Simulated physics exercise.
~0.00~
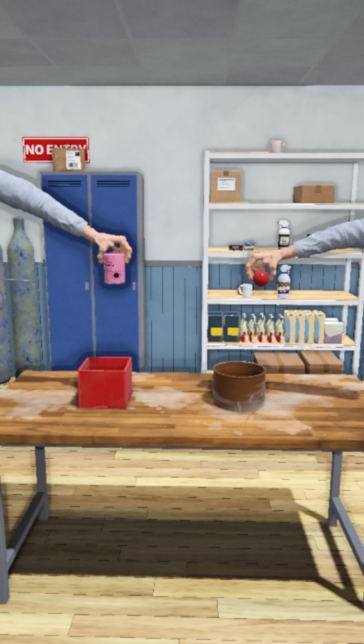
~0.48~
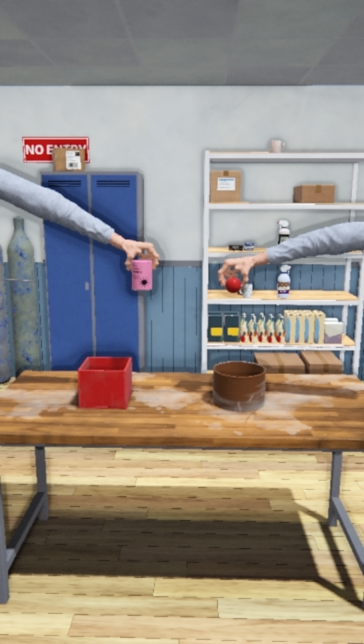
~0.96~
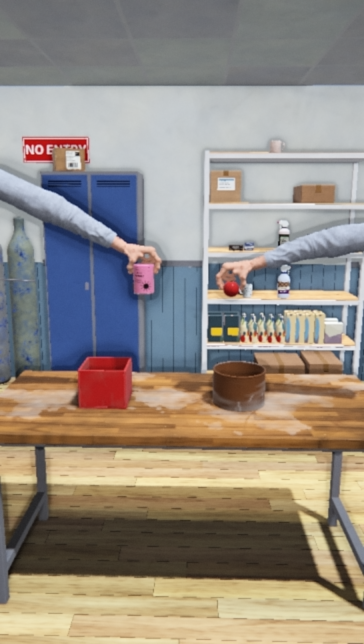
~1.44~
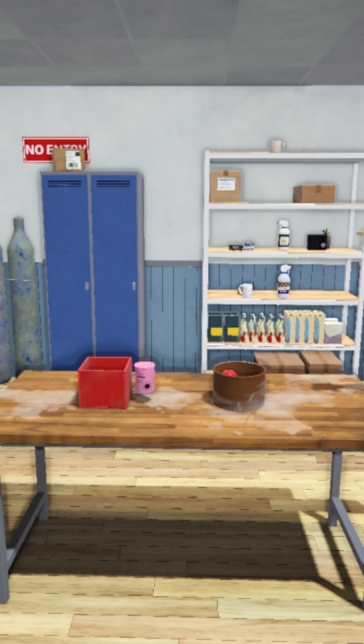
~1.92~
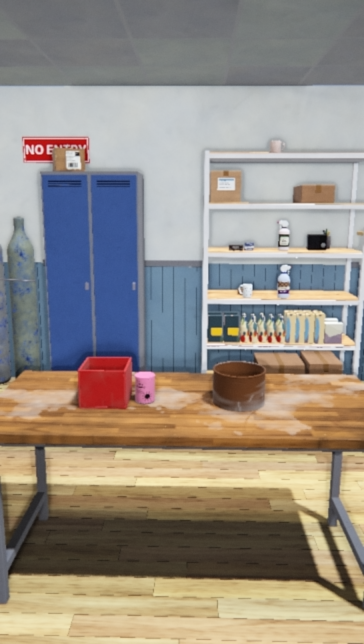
In a storage room with blue lockers and shelves, two hands hold a pink tin and a red tomato above a wooden table, move them inward, and let go. The tin lands upright beside the red crate, while the tomato drops into the round brown container.
